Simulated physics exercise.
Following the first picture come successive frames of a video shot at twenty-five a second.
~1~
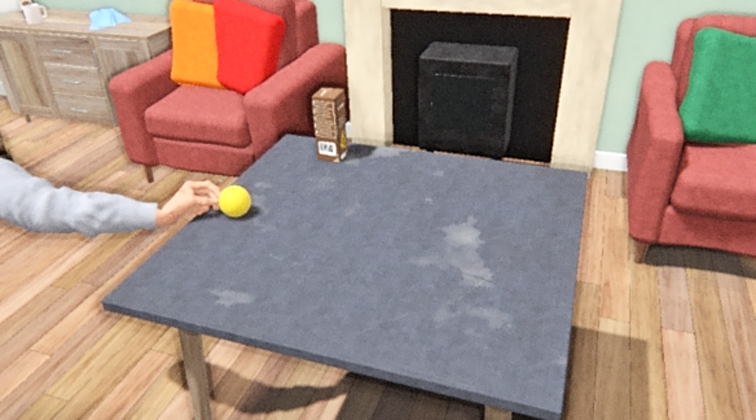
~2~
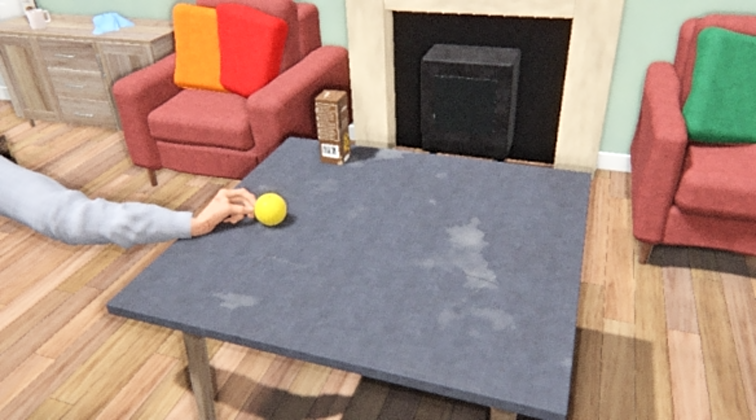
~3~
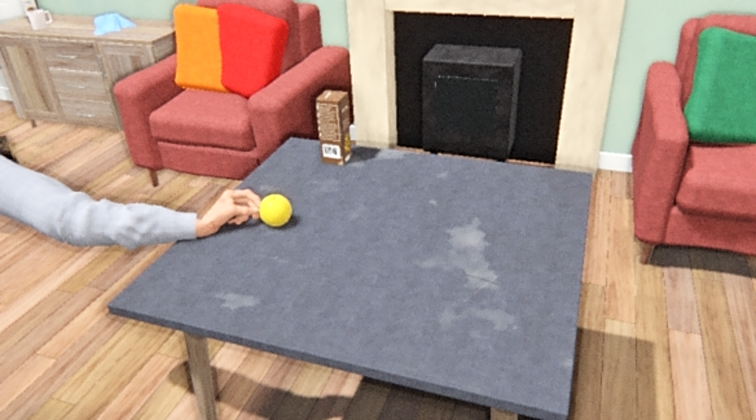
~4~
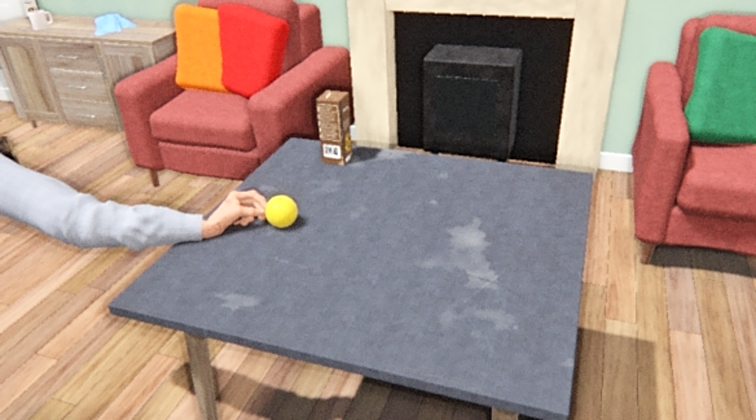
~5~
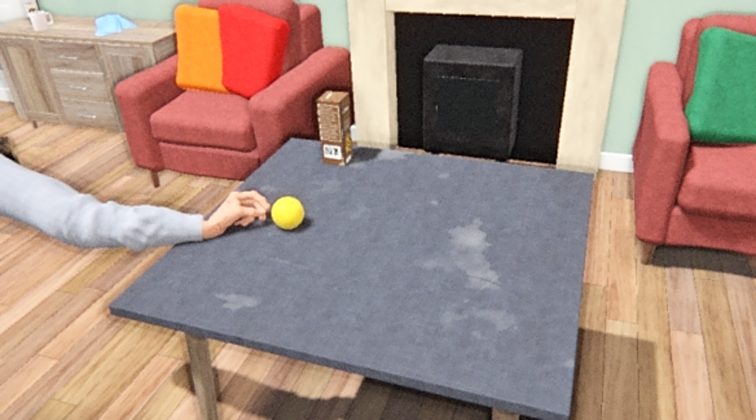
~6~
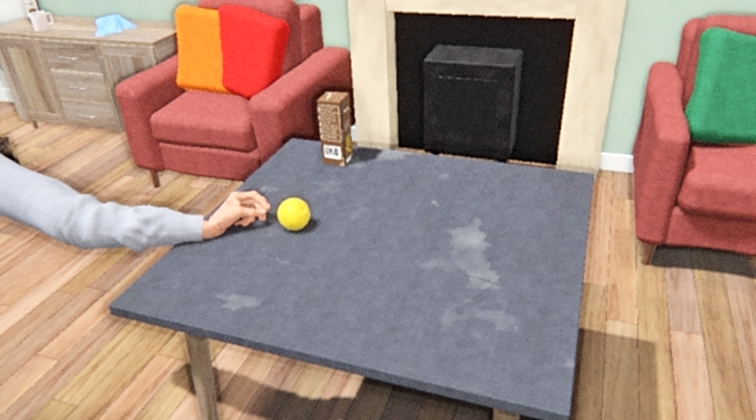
The footage shows a hand at the left side of a dark table pushing a small round yellow object to the right; the hand then stays still while the object moves slightly farther right, away from the fingers.
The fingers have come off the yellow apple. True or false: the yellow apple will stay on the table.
True.
Then, 0.20 s past the last view, yellow apple displaced about its own width near (321, 219).
Then, 0.50 s past the last view, yellow apple displaced well along near (353, 224).
Finally, moved from the start, yellow apple. Final places as the last picture's camera would see them, yellow apple near (381, 228).
